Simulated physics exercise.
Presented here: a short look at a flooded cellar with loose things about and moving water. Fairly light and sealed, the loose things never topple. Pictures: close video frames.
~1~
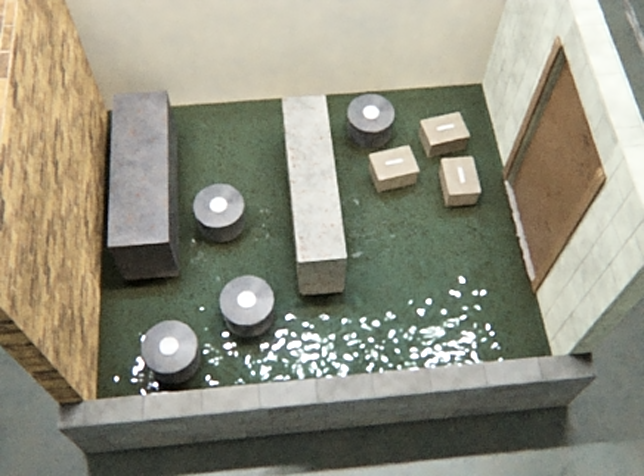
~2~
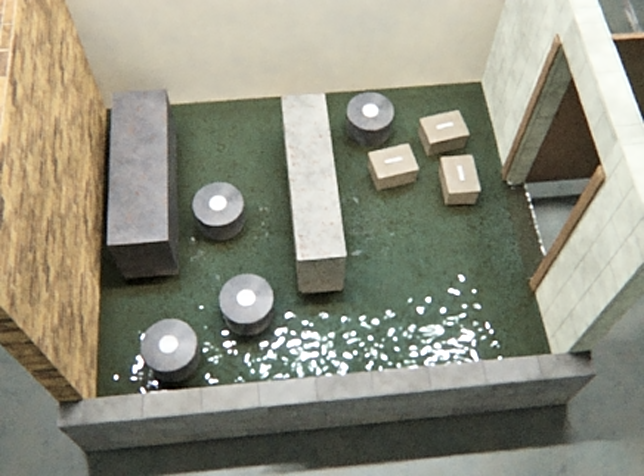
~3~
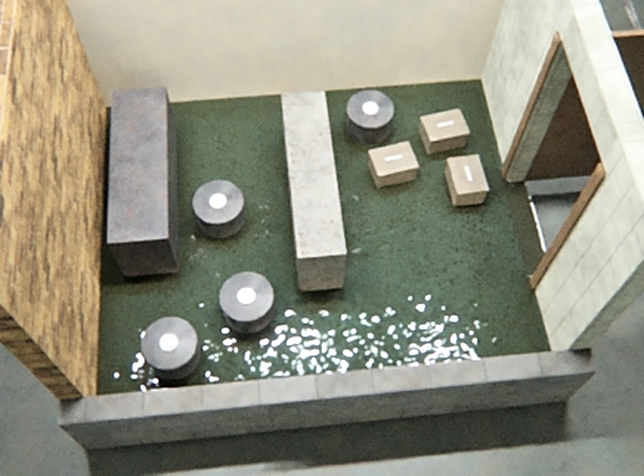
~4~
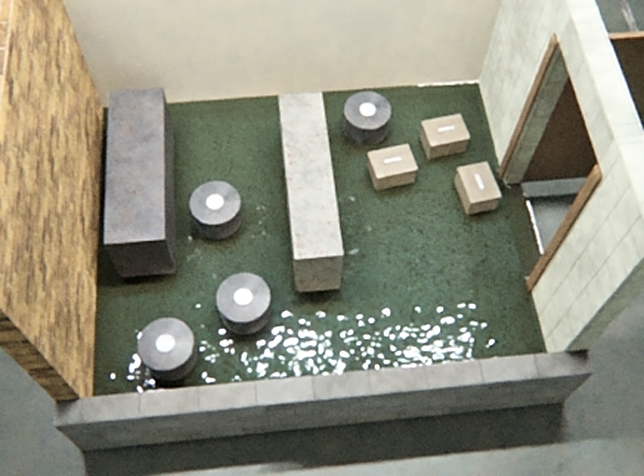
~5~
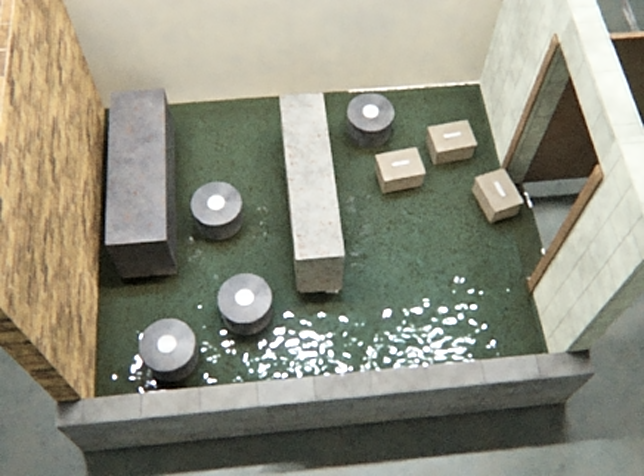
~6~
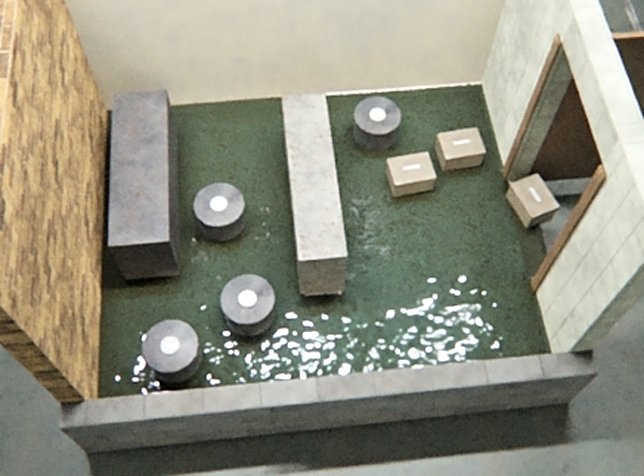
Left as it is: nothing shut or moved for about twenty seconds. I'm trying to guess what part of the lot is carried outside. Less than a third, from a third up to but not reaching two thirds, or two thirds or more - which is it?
Go with two thirds or more.
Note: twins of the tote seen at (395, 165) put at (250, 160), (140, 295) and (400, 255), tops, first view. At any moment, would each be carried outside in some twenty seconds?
First doesn't escape, second doesn't escape, third escapes.
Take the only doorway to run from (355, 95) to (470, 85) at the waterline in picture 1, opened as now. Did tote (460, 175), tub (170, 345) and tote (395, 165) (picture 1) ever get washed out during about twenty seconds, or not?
Outcome by item: Exited / retained / exited.
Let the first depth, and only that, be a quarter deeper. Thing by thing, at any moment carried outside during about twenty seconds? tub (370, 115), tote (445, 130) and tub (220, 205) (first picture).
Going item by item, that's exited, then exited, then still there.
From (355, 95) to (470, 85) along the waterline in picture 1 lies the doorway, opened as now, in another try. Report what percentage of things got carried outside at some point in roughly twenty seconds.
I'd call it 70 per cent.
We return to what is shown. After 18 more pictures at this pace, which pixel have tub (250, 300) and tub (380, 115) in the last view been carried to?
Estimate: (466, 266), then (482, 184).
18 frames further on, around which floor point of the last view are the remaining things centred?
The average lies close to (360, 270).
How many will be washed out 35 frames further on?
Total: 5.
A moment on, 1 of 7 are out; 6 afloat.
Next, 3 of 7 are out; 4 afloat.
Later, 5 of 7 are out; 2 afloat.
In the end, 5 of 7 are out; 2 afloat.
